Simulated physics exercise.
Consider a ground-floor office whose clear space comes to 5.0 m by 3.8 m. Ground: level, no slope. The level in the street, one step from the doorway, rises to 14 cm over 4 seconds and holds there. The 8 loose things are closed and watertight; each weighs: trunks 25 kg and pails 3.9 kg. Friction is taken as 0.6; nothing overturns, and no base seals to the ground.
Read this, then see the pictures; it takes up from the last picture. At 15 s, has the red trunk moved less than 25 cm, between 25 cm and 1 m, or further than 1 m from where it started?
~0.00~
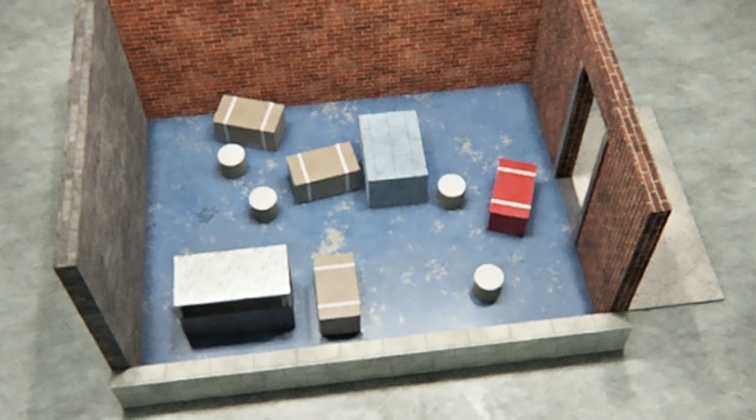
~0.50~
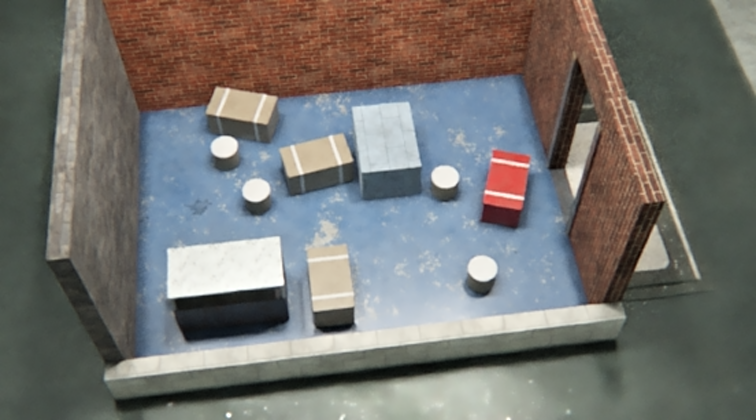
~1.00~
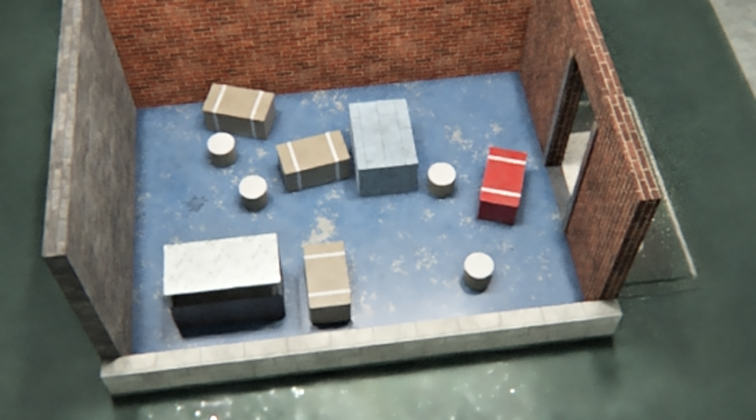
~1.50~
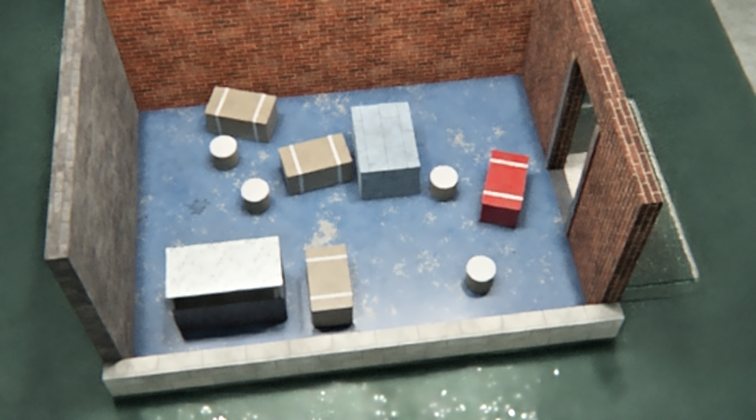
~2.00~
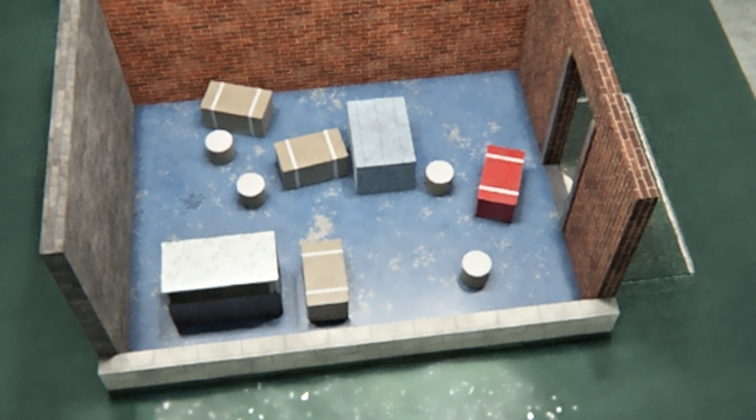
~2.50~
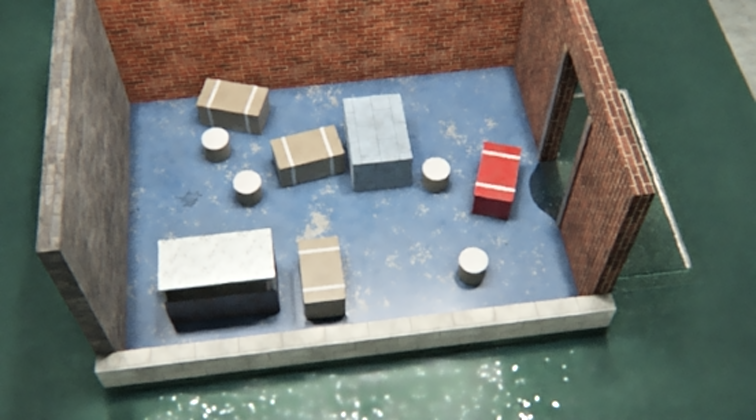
Between 25 cm and 1 m.
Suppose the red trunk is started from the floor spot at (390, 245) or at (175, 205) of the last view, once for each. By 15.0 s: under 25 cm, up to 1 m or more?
So, one try each: It budges a bit the first time and sits almost still the second.
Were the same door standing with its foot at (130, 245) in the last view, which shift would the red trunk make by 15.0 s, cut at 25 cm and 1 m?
So the red trunk is basically unmoved by then.
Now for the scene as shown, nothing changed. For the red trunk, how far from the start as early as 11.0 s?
Shift: About 30 cm.
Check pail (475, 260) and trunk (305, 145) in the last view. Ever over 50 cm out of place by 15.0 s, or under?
Beyond, within.
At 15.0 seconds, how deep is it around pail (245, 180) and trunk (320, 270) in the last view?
First roughly 3 cm, second roughly 4 cm.
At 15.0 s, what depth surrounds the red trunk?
6 cm, roughly.
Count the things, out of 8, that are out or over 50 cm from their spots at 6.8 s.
I make it 0 by then.
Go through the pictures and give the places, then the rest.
In the first frame, the red trunk at (514, 188) rests on the ground; 0.0 m2 under water; 0 of 8 have shifted.
In the second frame, the red trunk at (507, 179), on the bottom; 0.0 m2 under water; 0 of 8 have shifted.
In the third frame, the red trunk at (504, 176), on the bottom; water covers 0.0 m2; 0 of 8 have shifted.
In the fourth frame, the red trunk at (506, 179), on the bottom; water covers 0.0 m2; 0 of 8 have shifted.
In the fifth frame, the red trunk at (502, 174), on the bottom; 0.0 m2 under water; 0 of 8 have shifted.
In the sixth frame, the red trunk at (498, 171) rests on the ground; water covers 0.1 m2; 0 of 8 have shifted.
After 3.5 s the red trunk is near (498, 171), 0.0 m from its start, aground; 0 afloat.
After 6.8 s the red trunk is near (479, 169), 0.2 m from its start, aground; 0 afloat.
After 11.0 s the red trunk is near (469, 168), 0.3 m from its start, aground; 1 afloat.
After 15.0 s the red trunk is near (454, 166), 0.5 m from its start, aground; 1 afloat.
